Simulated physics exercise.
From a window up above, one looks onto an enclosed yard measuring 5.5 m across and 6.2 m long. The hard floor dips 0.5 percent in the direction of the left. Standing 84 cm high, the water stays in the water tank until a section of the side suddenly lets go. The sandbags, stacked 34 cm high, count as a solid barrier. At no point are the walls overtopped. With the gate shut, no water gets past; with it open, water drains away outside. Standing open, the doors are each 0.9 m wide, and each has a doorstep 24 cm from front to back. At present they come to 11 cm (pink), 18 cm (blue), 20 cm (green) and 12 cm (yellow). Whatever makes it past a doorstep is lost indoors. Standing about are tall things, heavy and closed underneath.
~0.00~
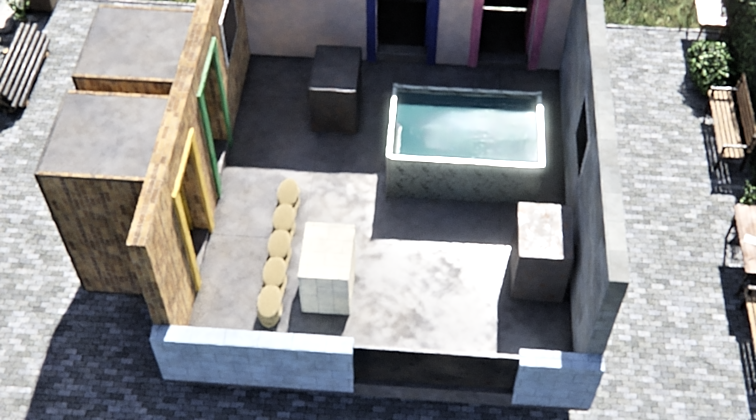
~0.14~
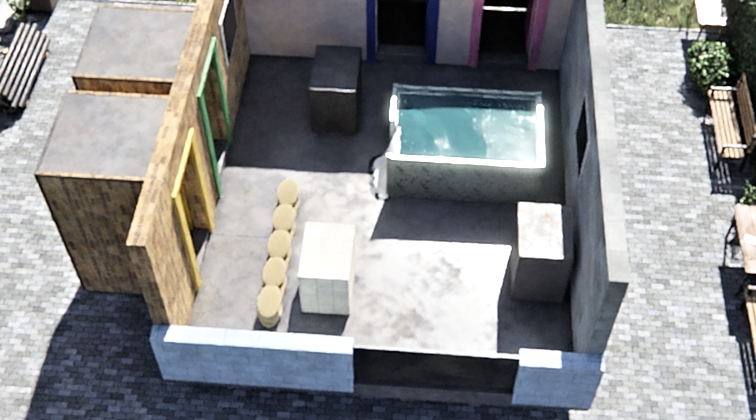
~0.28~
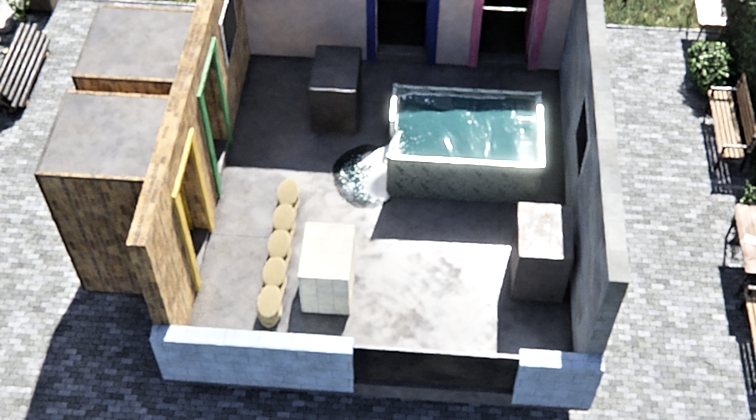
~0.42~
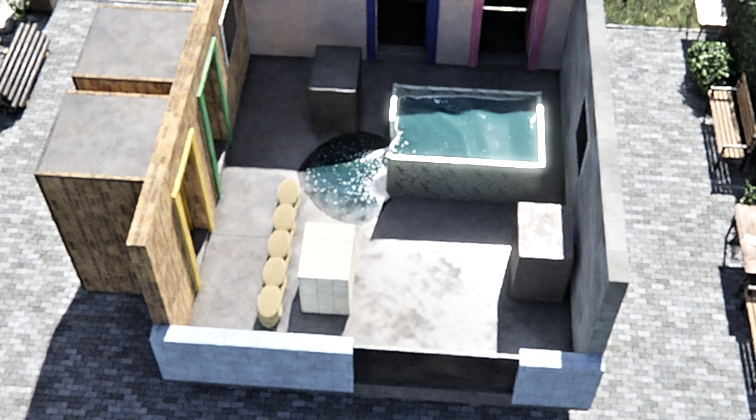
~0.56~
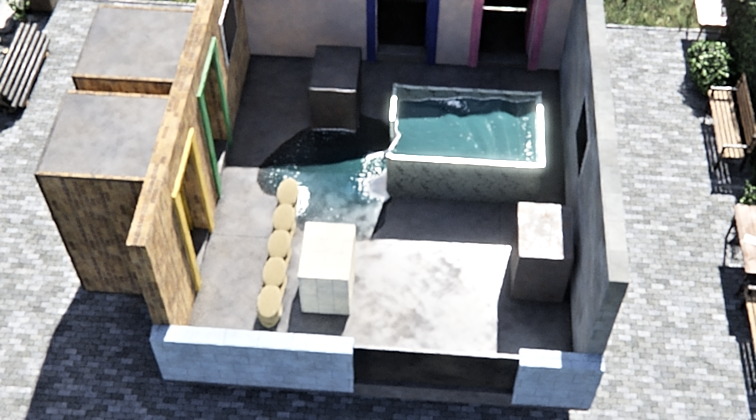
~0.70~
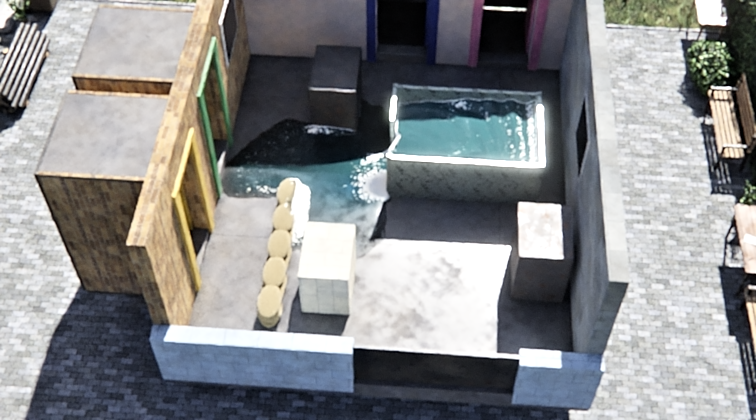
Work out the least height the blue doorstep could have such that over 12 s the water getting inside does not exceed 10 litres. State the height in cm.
The least height is about 5 cm.
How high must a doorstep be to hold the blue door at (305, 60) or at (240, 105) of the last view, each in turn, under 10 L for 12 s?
Roughly 15 and 20 cm.
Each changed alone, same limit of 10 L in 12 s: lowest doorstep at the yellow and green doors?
You'd want some 12.0 cm at yellow and some 37 cm at green.
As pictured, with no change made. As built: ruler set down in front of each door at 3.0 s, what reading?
Pink door 0 cm, blue door 3 cm, green door 27 cm, yellow door 5 cm.
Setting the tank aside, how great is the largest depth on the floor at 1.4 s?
About 40 cm.
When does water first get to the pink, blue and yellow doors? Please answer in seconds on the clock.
Times: Pink 4.0 seconds, blue 1.8 seconds, yellow 1.3 seconds.
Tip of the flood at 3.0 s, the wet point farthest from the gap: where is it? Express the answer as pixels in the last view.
Around (183, 357).
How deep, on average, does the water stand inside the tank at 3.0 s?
Some 39 cm.
After 1.4 s water covers 25 % of the floor, deepest (40 cm) near (380, 180); it has not reached the blue door.
After 3.0 s water covers 60 % of the floor, deepest (31 cm) near (225, 172); 3 cm at the blue door, 0 litres in over its 18 cm doorstep.
After 12.0 s water covers 95 % of the floor, deepest (12 cm) near (361, 368); 6 cm at the blue door, 0 litres in over its 18 cm doorstep.
At the blue door as built, the water arrived by 1.8 s and peaked near 8 cm at 6.6 s.
With a doorstep of 4 cm, 19 litres would have come in within the 12 s; with 5.5 cm, 5 litres. So under 10 litres takes about 5 cm.
